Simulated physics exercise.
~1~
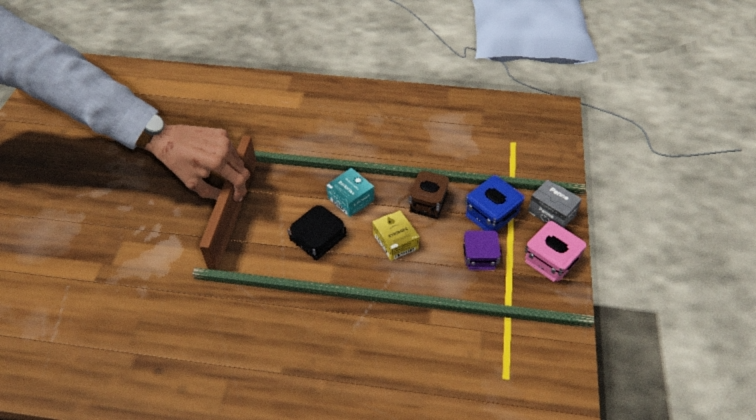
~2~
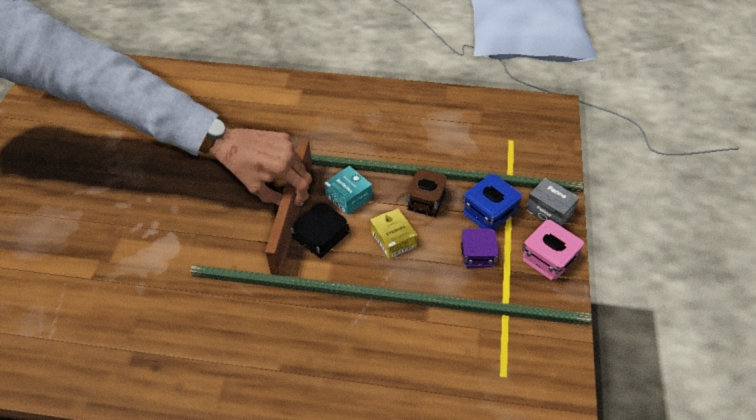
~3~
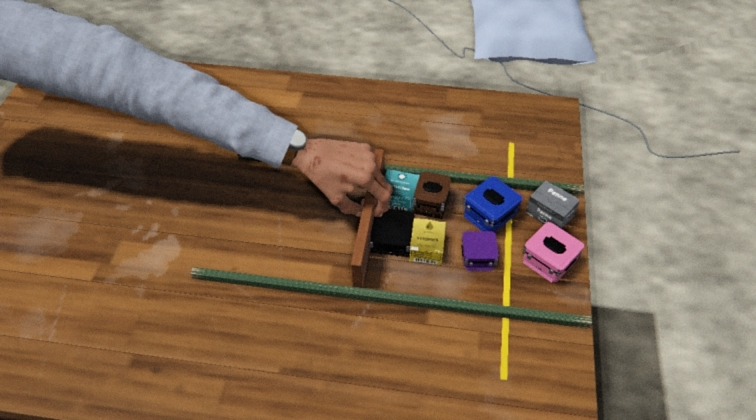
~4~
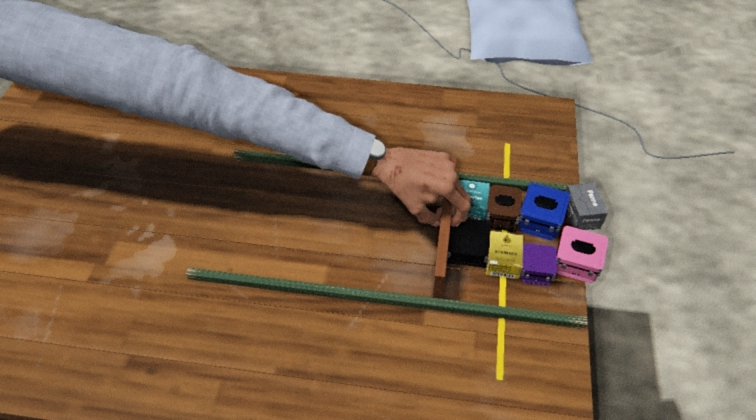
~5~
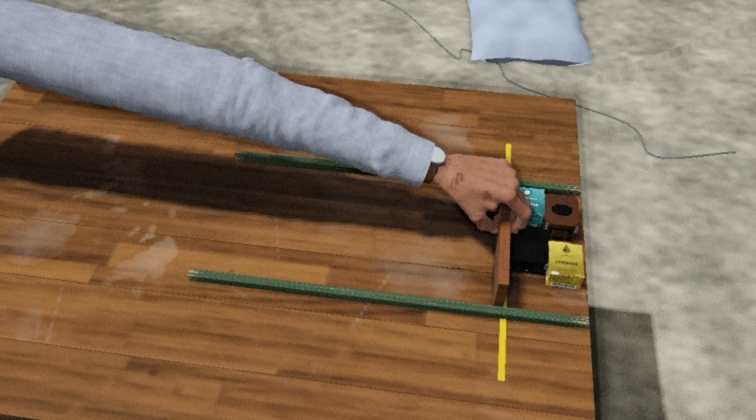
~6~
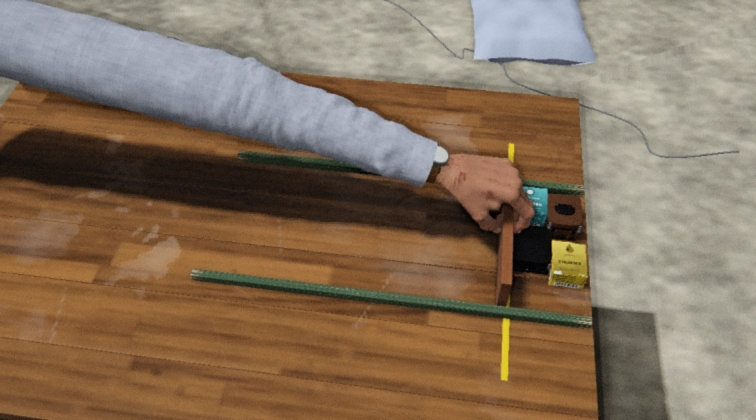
A hand in a light blue sleeve grips an upright brown board on a wooden table, seen from above by a slightly swaying camera. Between two green strips lie small boxes, teal, black, yellow and brown nearer the board, with blue, purple, grey and pink ones around a yellow tape line toward the right edge. The hand slides the board right, bunching the nearer boxes together, then driving the whole group toward the edge. The board stops at the tape, where teal, black, brown and yellow remain, while the other four have gone from the tabletop.
